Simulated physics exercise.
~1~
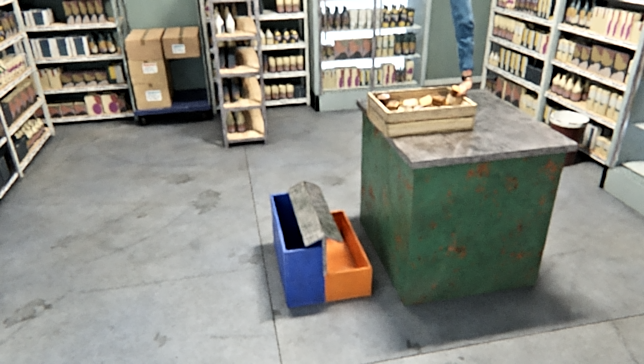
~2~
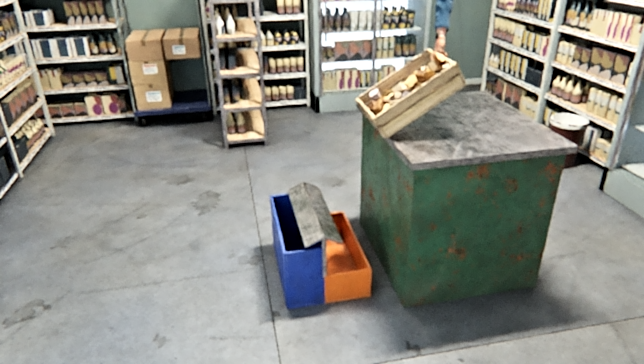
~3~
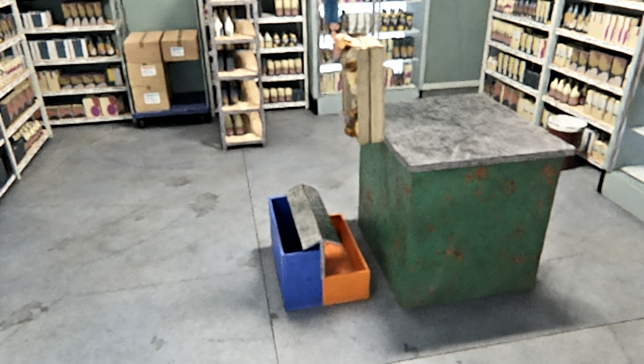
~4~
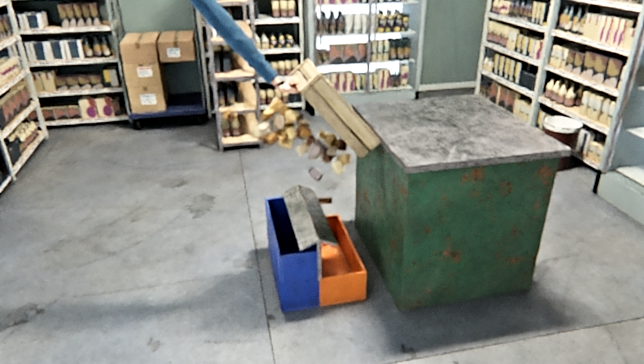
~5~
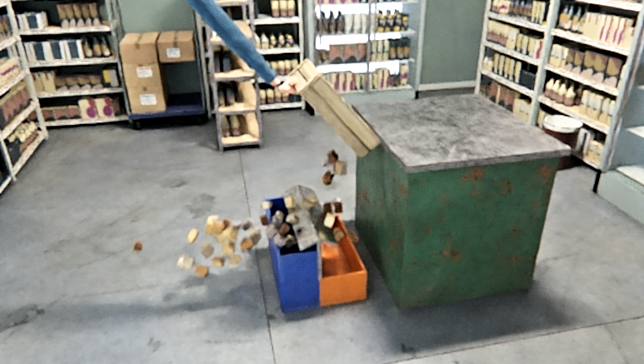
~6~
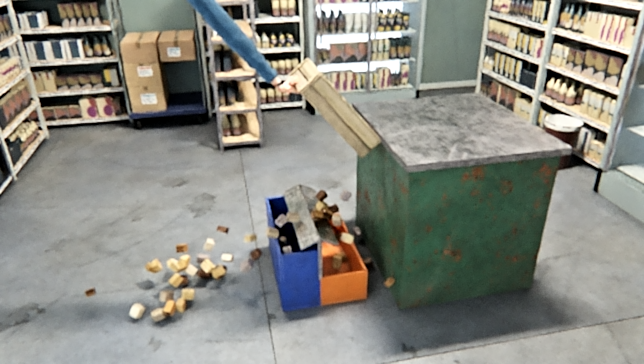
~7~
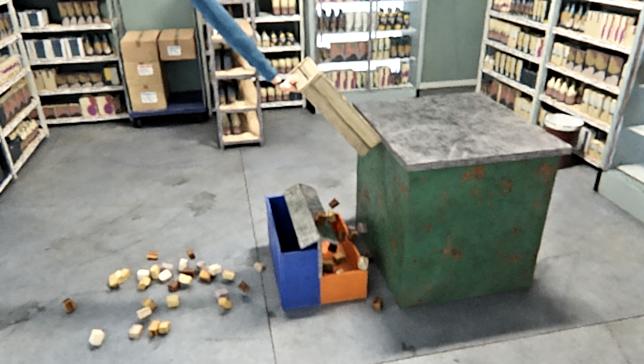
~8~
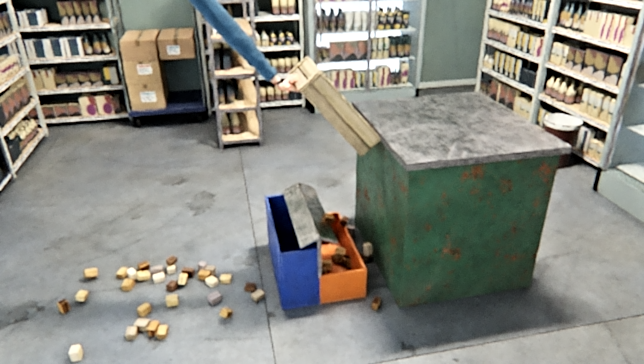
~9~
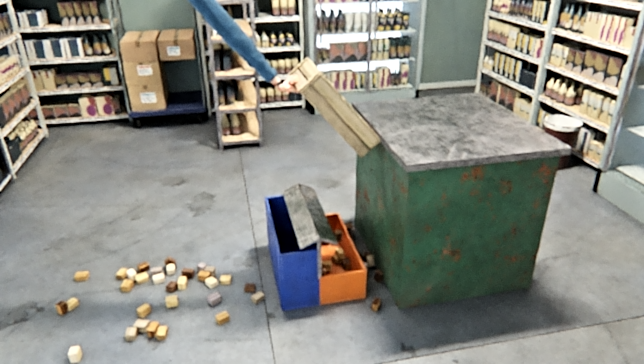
At the start, a wooden crate full of small wooden blocks sits on a green, rust-marked bench, with a hand at its far side and a blue box and an orange box on the floor below. The crate lifts and tips to the left over the bench's edge. It turns past upright, and the blocks pour out in a loose stream. Some strike the grey roof-shaped splitter and boxes, while many fly left past the blue box. They bounce and scatter across the floor. Finally, the crate hangs tilted, a few blocks lie in the orange box, and most rest on the floor at left.
